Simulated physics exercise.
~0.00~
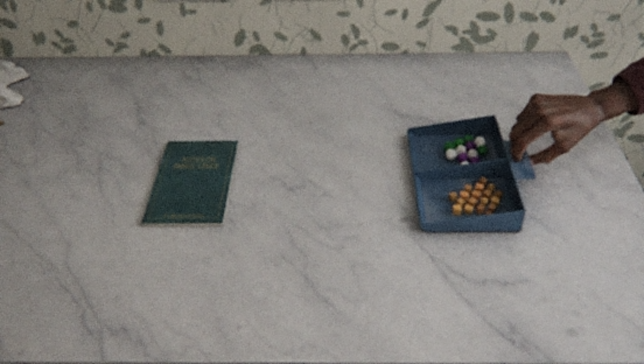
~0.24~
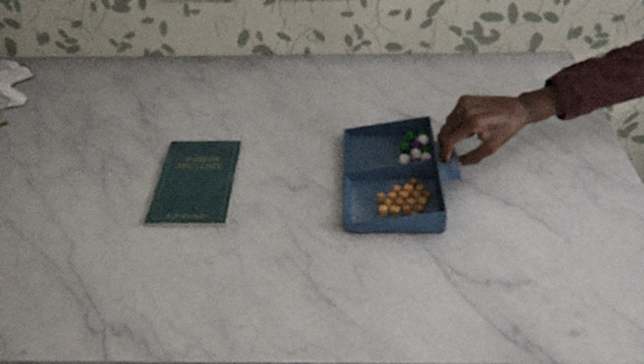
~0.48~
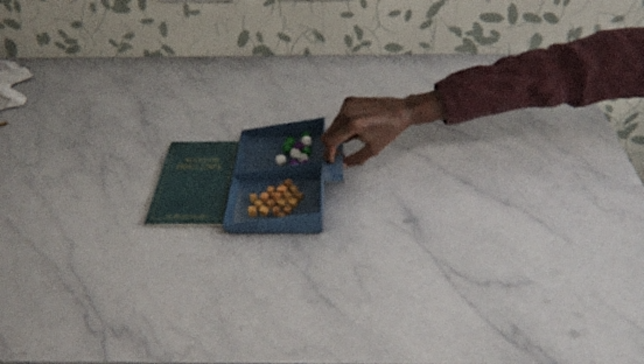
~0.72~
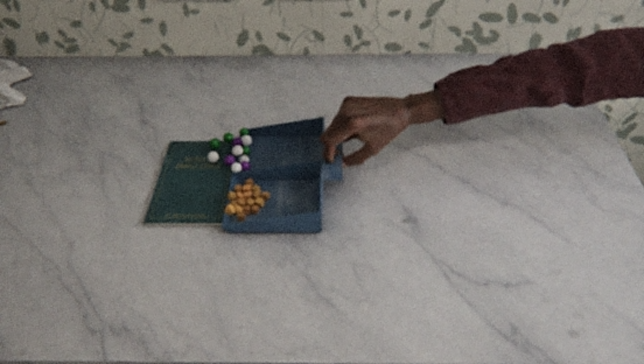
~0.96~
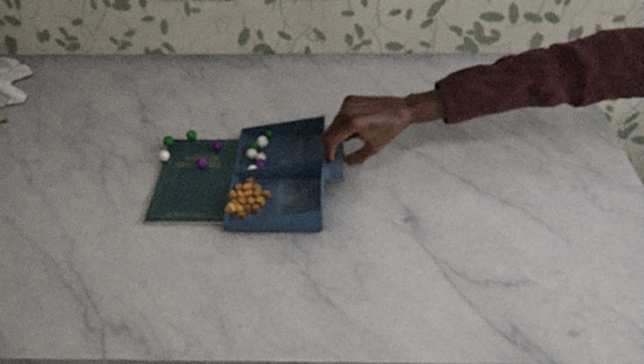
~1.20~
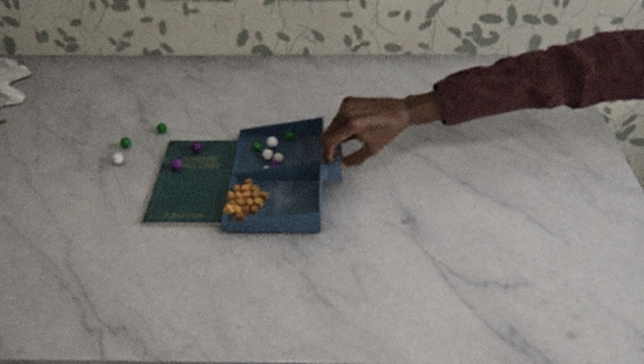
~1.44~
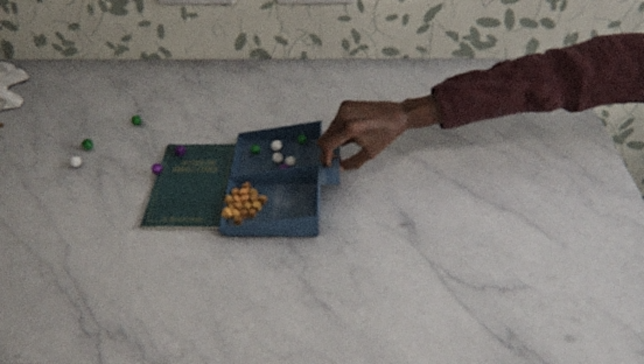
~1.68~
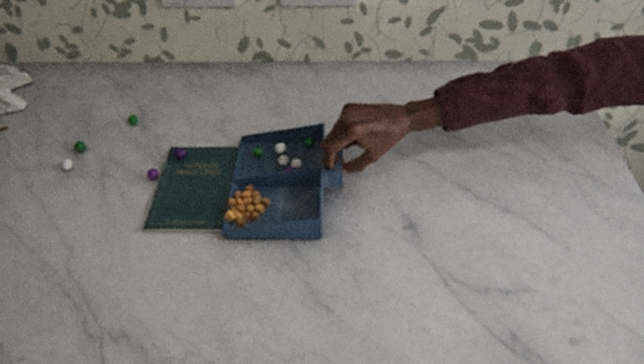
A blue two-part tray slides left along a pale marbled counter, pushed by a hand in a dark red sleeve towards a thin green book. Small orange pieces sit in the front section, and green, white and purple balls sit in the back one. The tray stops against the book, which stays put, and both handfuls shift towards its left side. The orange pieces bunch up there but stay inside, while some coloured balls spill over the rim and roll across the book. At the end, green, white and purple balls lie scattered on and beyond the book, with the rest still in the tray.
